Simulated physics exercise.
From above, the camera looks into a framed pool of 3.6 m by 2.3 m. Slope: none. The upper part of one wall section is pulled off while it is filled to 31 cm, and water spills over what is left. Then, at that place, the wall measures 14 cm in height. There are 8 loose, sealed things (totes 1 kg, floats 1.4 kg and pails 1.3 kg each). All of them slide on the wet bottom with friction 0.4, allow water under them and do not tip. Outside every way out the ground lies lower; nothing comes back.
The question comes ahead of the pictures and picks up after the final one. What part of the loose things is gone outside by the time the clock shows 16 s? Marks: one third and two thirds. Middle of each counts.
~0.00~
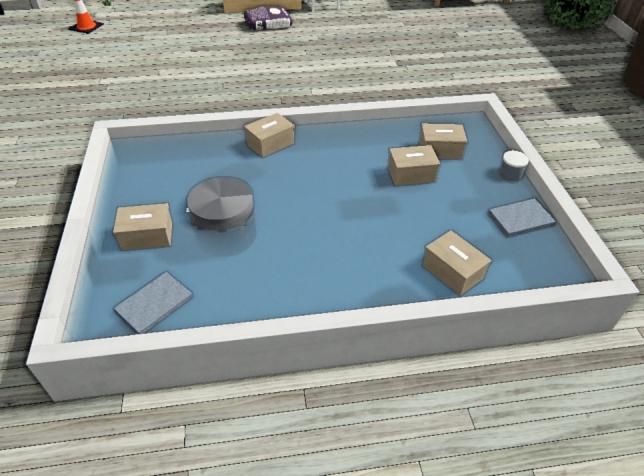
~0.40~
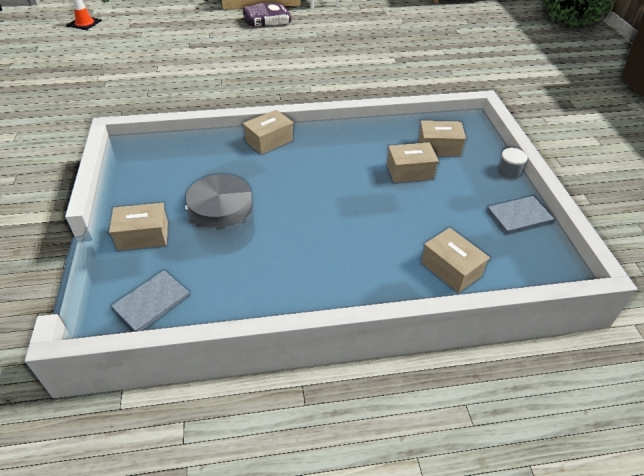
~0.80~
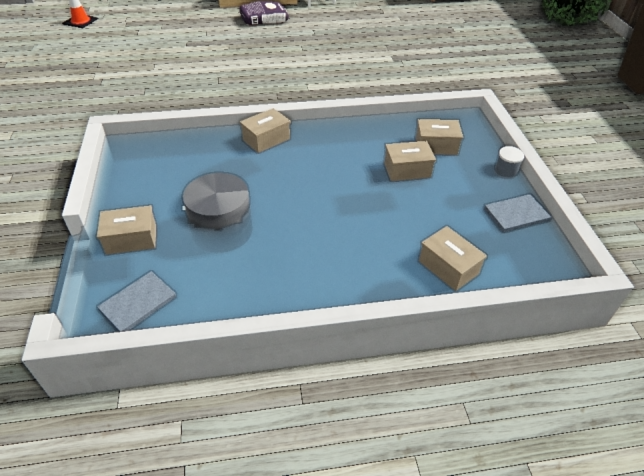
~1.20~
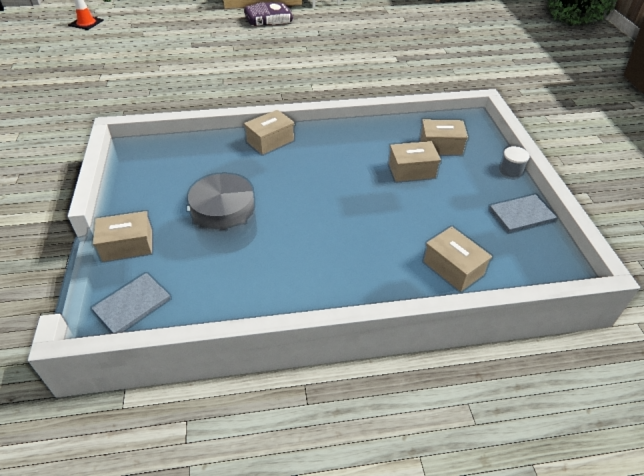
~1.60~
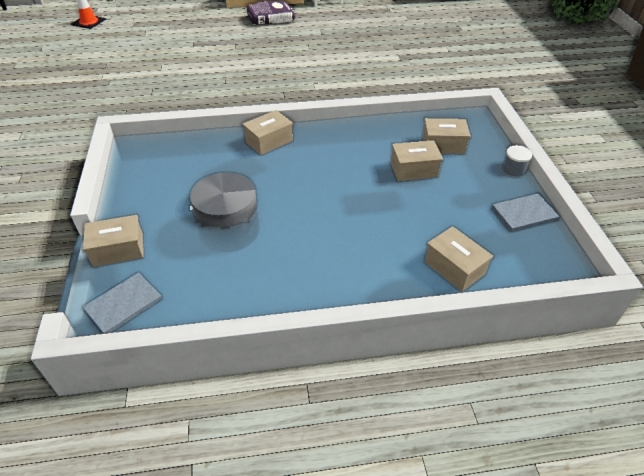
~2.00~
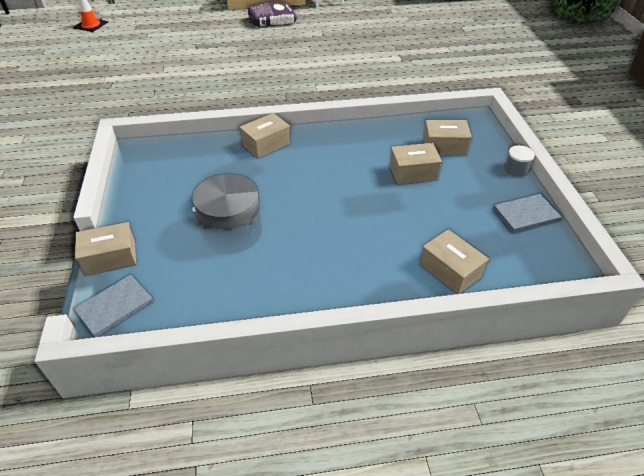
My guess is beneath one third.
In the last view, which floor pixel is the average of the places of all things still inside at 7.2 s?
I'd say about (408, 211) in the last view.
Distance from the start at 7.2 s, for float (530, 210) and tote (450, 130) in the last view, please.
Log: Item 1 = 10 cm; item 2 = 10 cm.
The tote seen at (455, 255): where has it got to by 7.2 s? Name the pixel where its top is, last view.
The top should be near pixel (422, 261).
After 3.2 s 1 of 8 are out; 7 afloat.
After 7.2 s 2 of 8 are out; 6 afloat.
After 12.0 s 2 of 8 are out; 6 afloat.
After 16.0 s 2 of 8 are out; 6 afloat.
